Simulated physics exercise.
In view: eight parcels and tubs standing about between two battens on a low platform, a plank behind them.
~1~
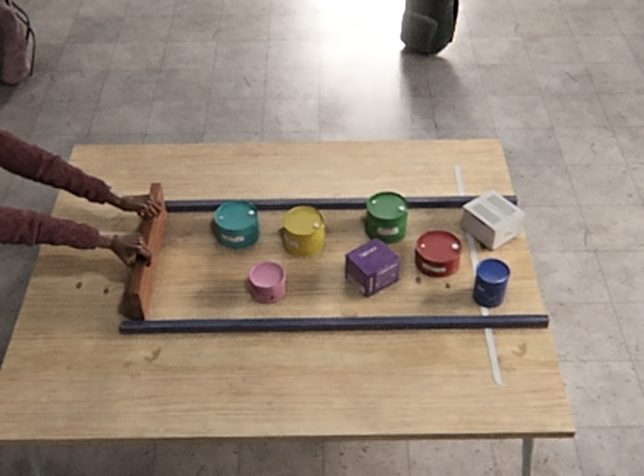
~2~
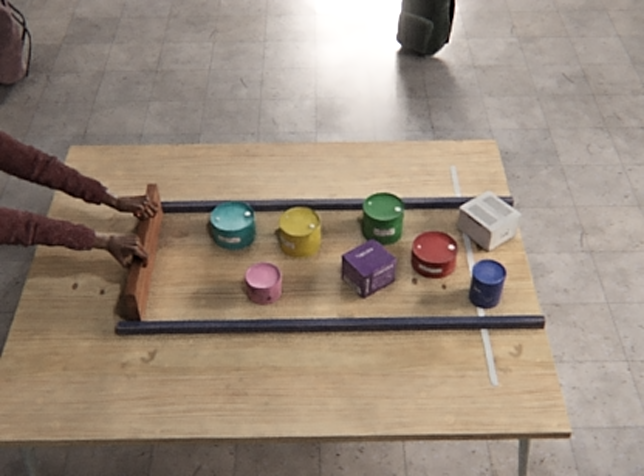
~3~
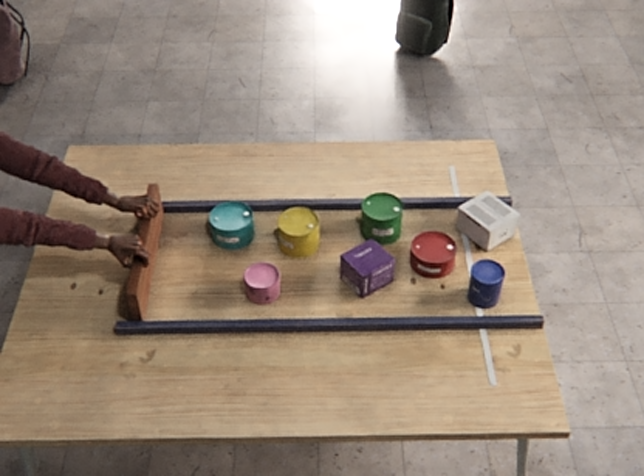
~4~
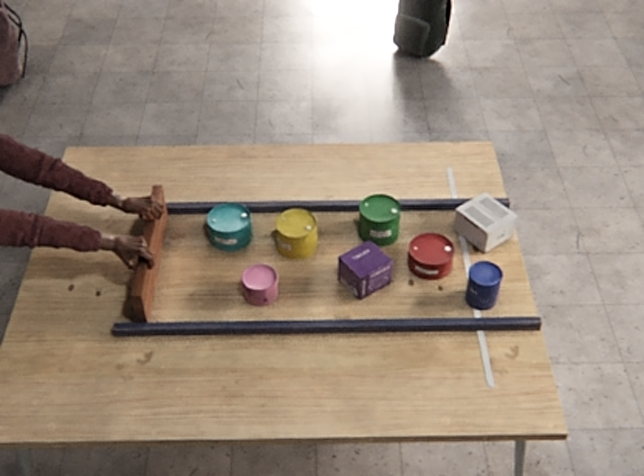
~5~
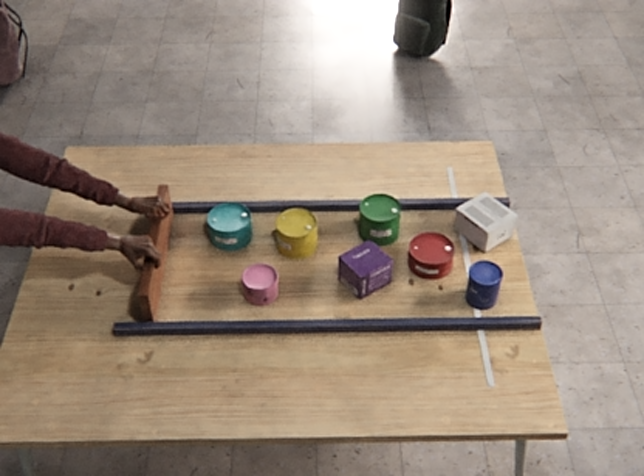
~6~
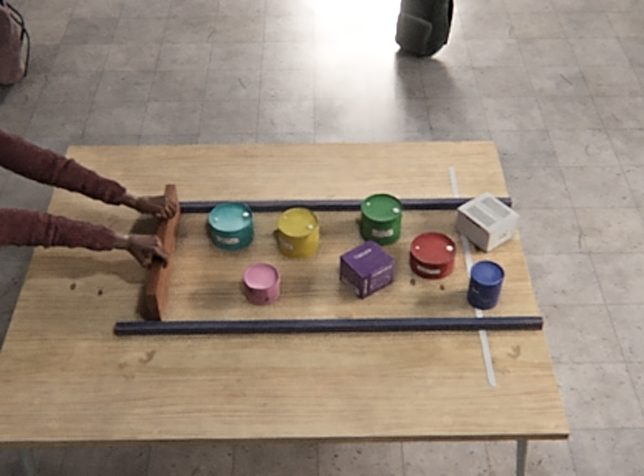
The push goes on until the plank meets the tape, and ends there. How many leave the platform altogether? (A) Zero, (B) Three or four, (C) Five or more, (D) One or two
Three or four (B).
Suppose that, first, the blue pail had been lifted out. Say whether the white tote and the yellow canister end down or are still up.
Outcome: The white tote drops down, the yellow canister is safe.
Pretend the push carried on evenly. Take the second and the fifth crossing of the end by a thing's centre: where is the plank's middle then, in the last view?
(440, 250), then (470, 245).
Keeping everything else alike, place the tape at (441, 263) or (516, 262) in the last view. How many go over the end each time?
Counts: 1, 8.
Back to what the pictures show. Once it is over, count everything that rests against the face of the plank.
3 of them.
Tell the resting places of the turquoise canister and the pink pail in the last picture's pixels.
You'll find the turquoise canister at roughly (486, 224) and the pink pail at roughly (495, 293).
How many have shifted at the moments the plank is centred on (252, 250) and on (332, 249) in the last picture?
Tally: First 3; then 5.
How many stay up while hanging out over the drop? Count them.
I count 1 overhanging.
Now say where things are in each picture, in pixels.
White tote (492, 221); blue pail (491, 284); red canister (438, 254); plank (149, 250); tape (475, 261), in the first picture.
Blue pail (487, 285); turquoise canister (234, 225), in the second picture.
Red canister (433, 255); pink pail (263, 284), in the third picture.
White tote (485, 223); yellow canister (297, 234), in the fourth picture.
Blue pail (484, 286); green canister (380, 220), in the fifth picture.
White tote (486, 223); blue pail (485, 286); red canister (433, 256); plank (164, 251); tape (469, 263), in the sixth picture.
Soon after, none off yet; white tote at rest near (486, 223); blue pail at rest near (485, 286); red canister at rest near (433, 256).
Then, none off yet; white tote at rest near (486, 223); blue pail at rest near (485, 286); red canister moved a little near (446, 250).
By the end, the number that fall off is three or four; fallen, green canister, red canister, blue pail and white tote.
